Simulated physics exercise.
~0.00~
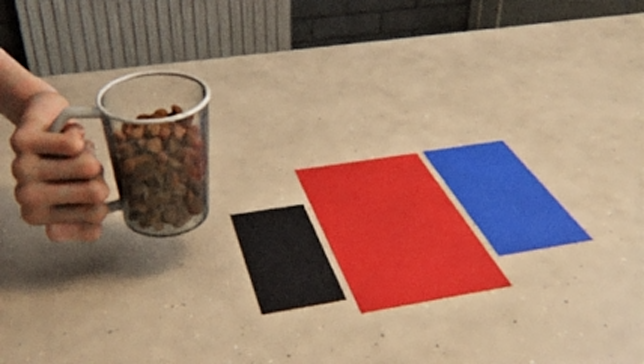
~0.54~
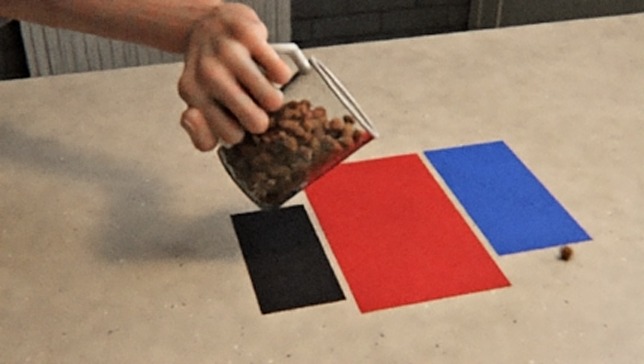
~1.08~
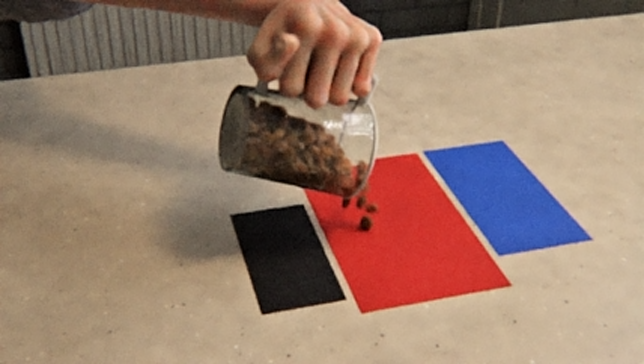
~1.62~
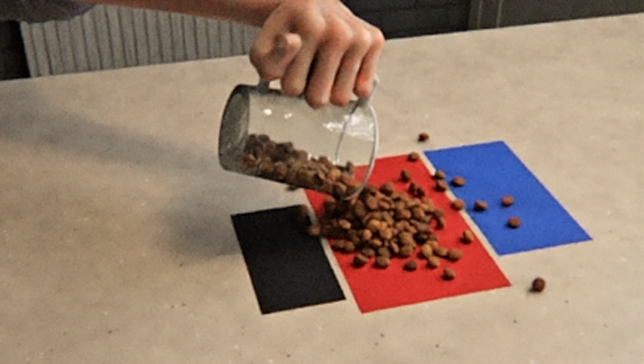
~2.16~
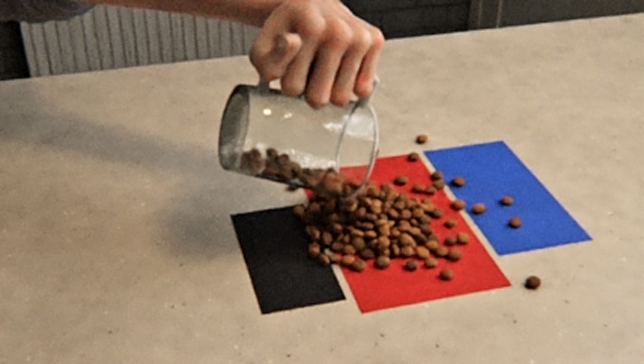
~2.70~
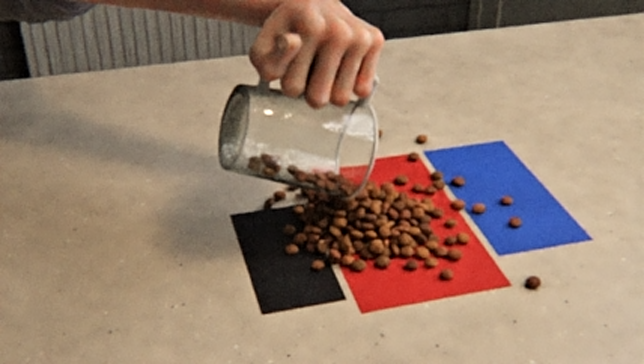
In this clip, a hand lifts a clear cup of brown kibble over a table with black, red and blue mats and tips it sideways, pouring out pieces that end mostly heaped on the red mat, with some on the black and blue mats and a few still in the cup.
